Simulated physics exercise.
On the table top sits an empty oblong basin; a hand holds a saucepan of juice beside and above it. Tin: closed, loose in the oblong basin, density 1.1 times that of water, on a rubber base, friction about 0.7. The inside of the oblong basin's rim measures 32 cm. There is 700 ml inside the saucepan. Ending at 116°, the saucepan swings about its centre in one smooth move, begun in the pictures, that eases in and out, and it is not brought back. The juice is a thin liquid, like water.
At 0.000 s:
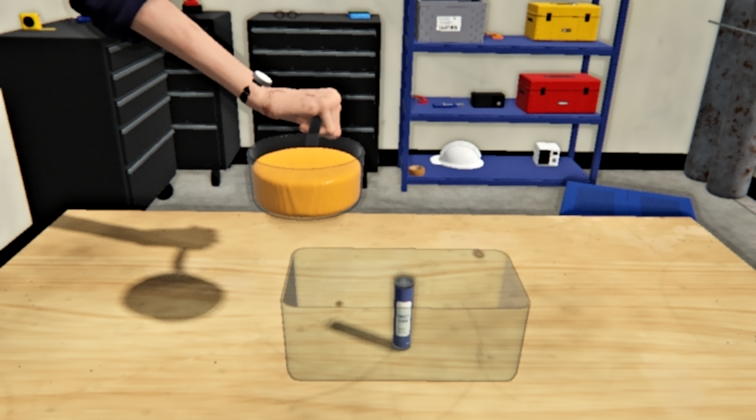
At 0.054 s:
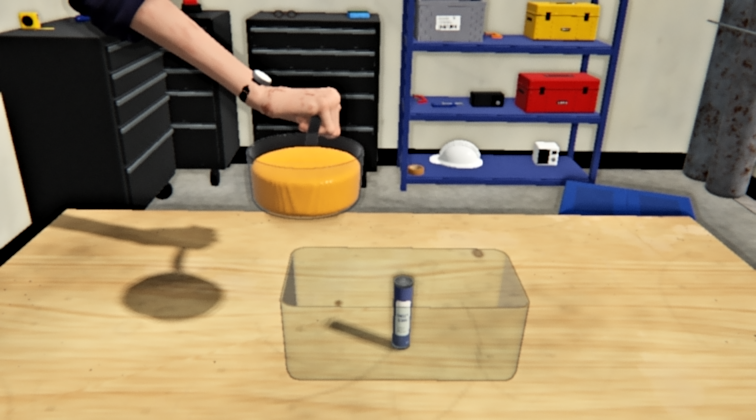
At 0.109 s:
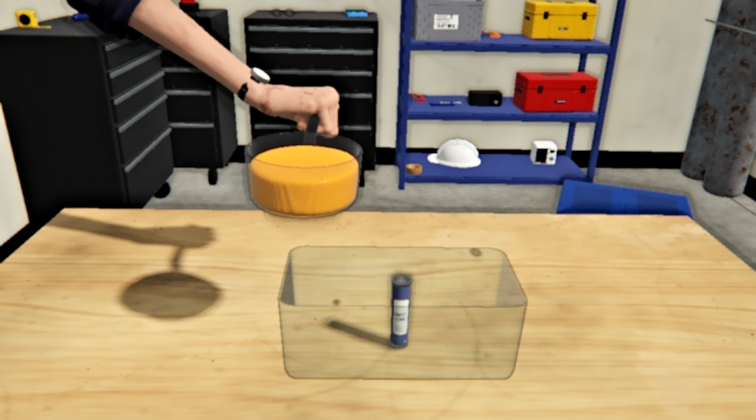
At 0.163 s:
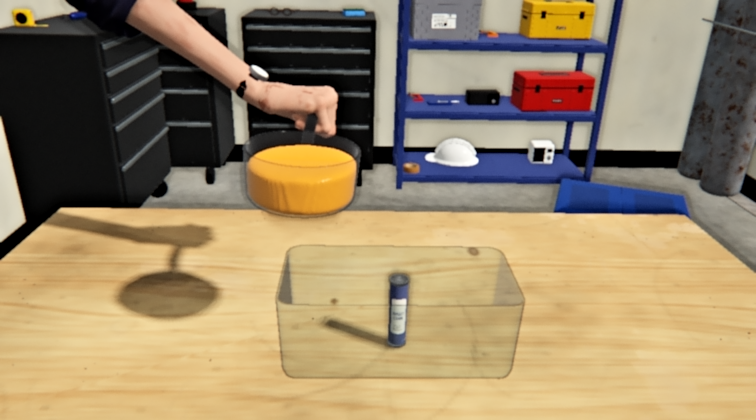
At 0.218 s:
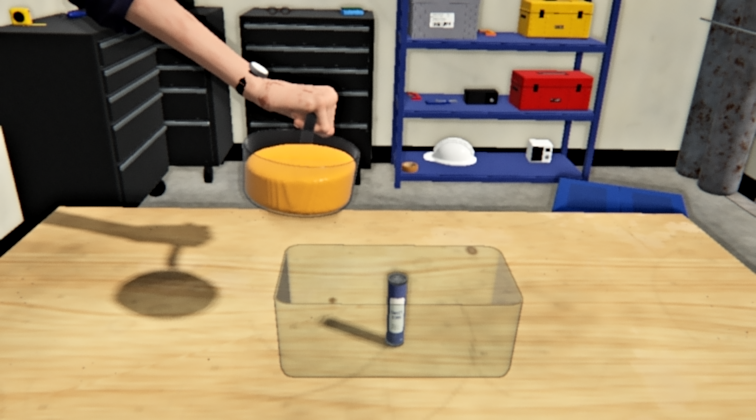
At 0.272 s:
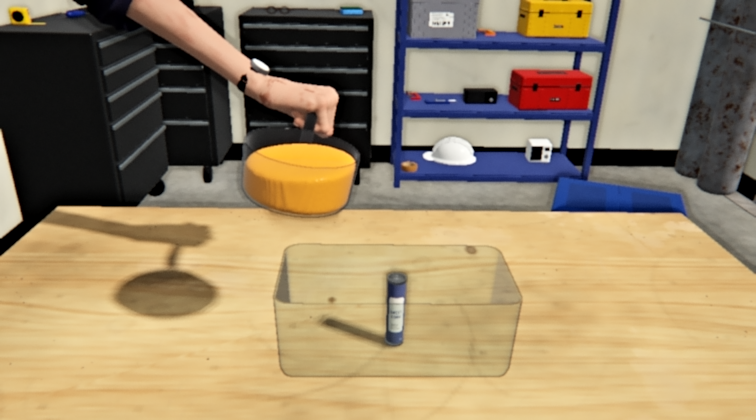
A workshop with black drawer cabinets and a blue shelving unit is seen from the front, slightly above a pale wooden table. A clear, empty oblong basin sits on the table with a small dark blue tin standing upright inside, while a hand from the upper left holds a transparent saucepan of orange juice above and to the left. The saucepan tilts very slightly rightward, and the camera drifts slightly.
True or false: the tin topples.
False.
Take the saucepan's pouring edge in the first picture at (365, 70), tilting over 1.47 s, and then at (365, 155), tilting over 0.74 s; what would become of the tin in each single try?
Try 1: Still standing; try 2: Tipped over.
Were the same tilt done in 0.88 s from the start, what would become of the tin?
It tumbles over, then.
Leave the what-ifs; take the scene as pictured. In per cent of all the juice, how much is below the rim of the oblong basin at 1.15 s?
86 per cent or thereabouts.
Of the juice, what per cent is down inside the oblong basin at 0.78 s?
Near 14 in a hundred.
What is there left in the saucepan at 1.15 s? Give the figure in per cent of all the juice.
About 6 per cent.
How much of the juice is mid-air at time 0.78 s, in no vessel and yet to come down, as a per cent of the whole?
I'd put it at about 32 percent.
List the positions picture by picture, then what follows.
Tilt 0°; pouring edge (363, 153); surface from (253, 162) to (361, 164); the oblong basin's rim runs from (287, 276) to (518, 278); the tin's top is at (404, 285), in the first picture.
Tilt 0°; pouring edge (362, 152); surface from (252, 161) to (360, 163), in the second picture.
Tilt 2°; pouring edge (361, 152); surface from (250, 161) to (358, 163), in the third picture.
Tilt 3°; pouring edge (359, 153); surface from (248, 159) to (357, 162), in the fourth picture.
Tilt 6°; pouring edge (358, 155); surface from (247, 158) to (355, 162), in the fifth picture.
Tilt 10°; pouring edge (359, 158); surface from (247, 158) to (355, 161), in the sixth picture.
By 0.78 s the tilt is 64° and 53 per cent is still to pour; the tin stands where it began.
By 1.15 s the tilt is 103° and 6 per cent is still to pour; the tin stands where it began.
By 1.54 s the tilt is 116° and 0 per cent is still to pour; the tin stands where it began.
By 1.97 s the tilt is 116° and 0 per cent is still to pour; the tin stands where it began.
At rest the tin stands where it began.
